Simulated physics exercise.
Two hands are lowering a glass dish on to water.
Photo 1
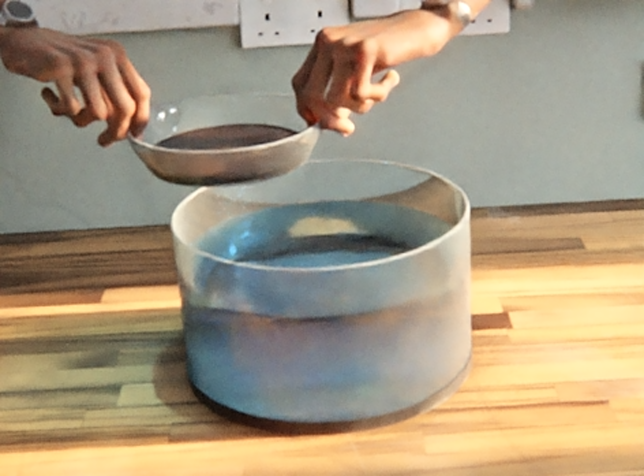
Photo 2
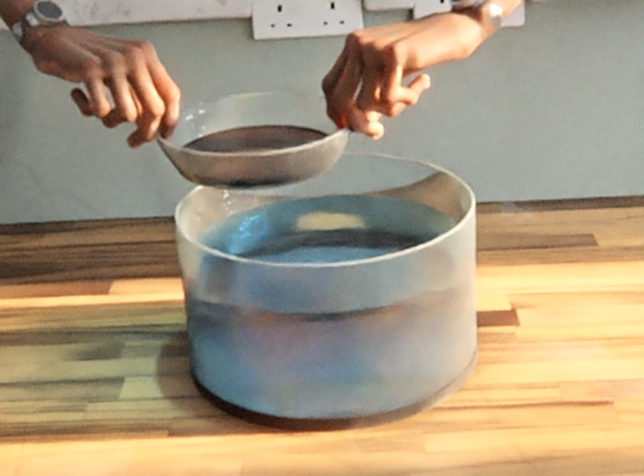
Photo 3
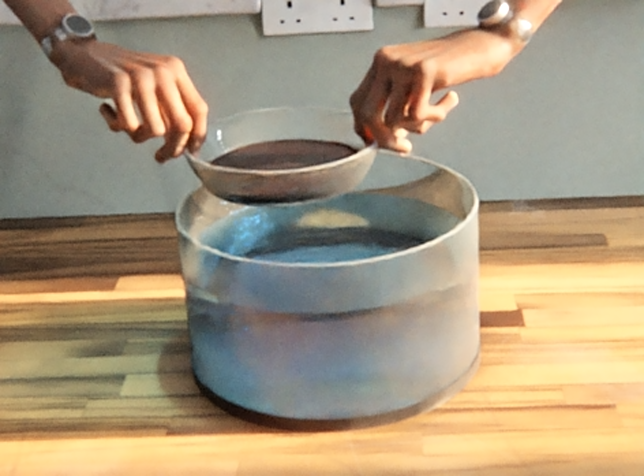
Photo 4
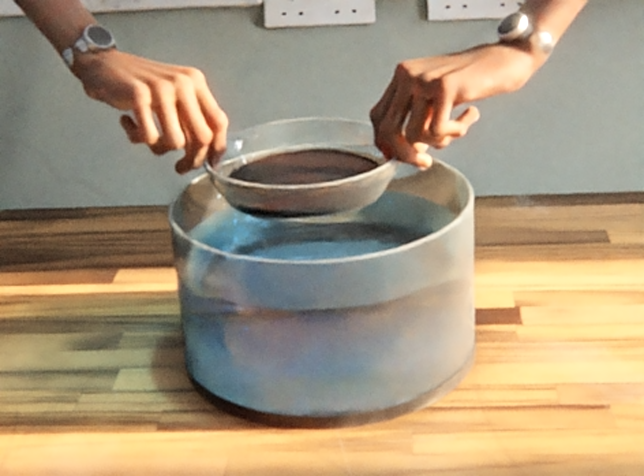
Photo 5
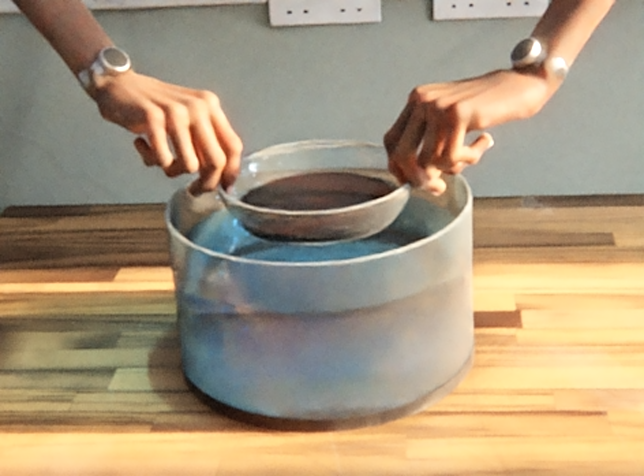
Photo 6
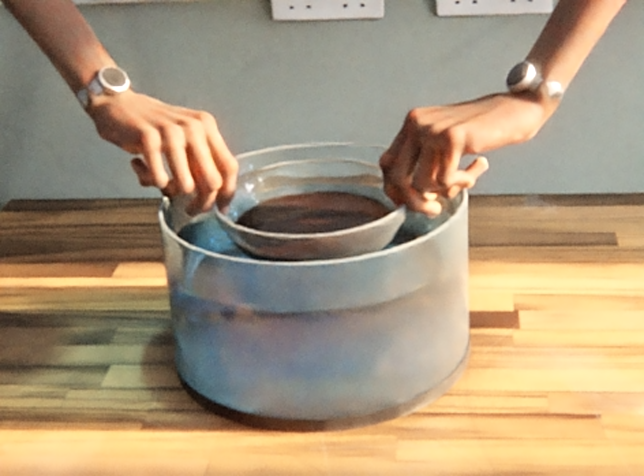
Two hands lowering a shallow glass dish into the top of a large round glass basin of water on a wooden worktop.
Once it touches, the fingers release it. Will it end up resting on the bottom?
It does not go down.
Next, the dish dips into the water.
After that, it bobs and steadies.
Finally, the dish floats with about half of its side showing.
